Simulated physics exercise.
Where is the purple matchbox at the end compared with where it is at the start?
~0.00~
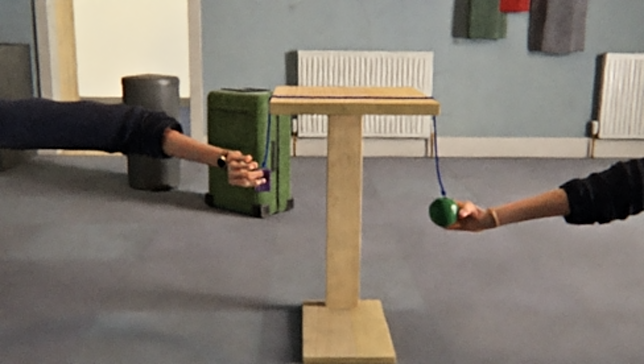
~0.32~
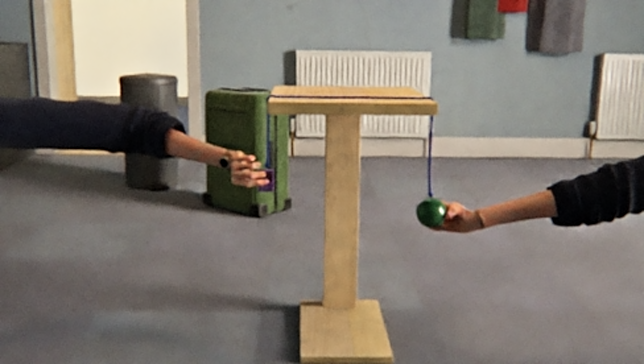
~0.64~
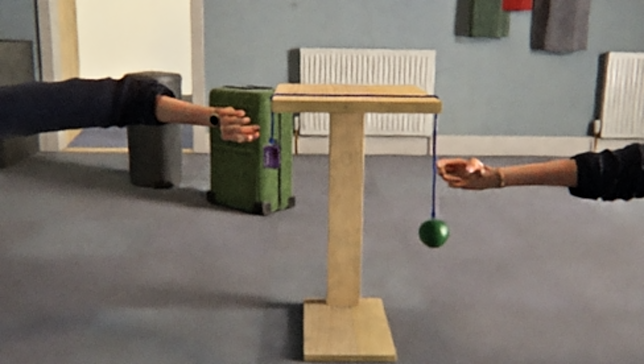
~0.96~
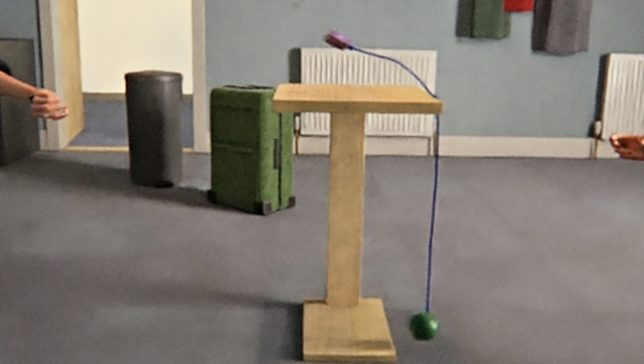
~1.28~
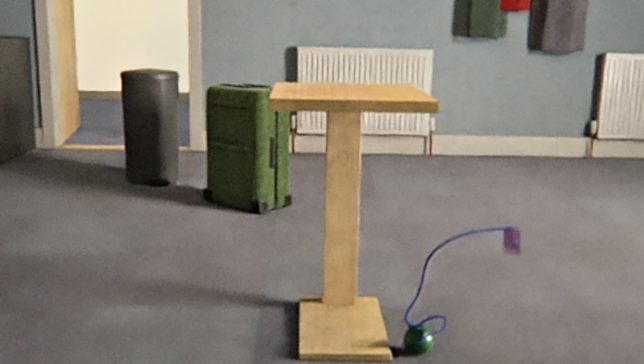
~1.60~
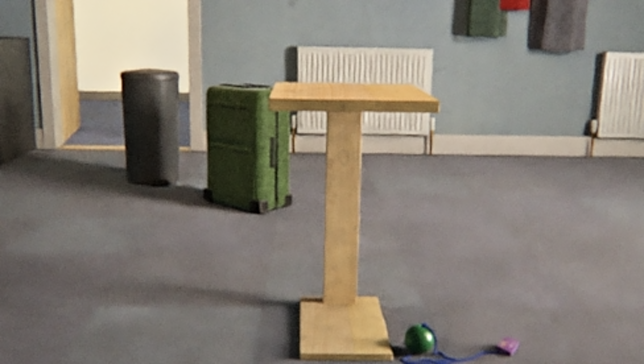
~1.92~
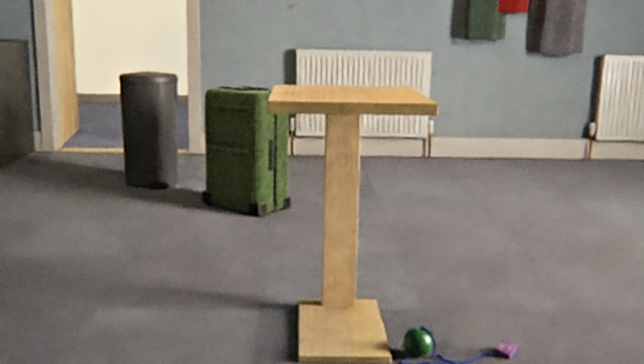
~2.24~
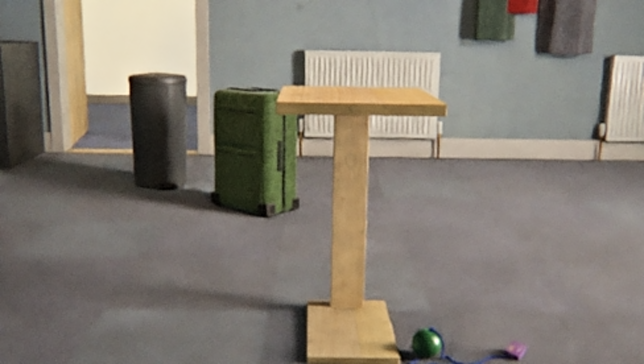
At the start it is held by a hand just below the left edge of the tabletop. At the end it lies on the floor to the right of the table, beyond the green apple.
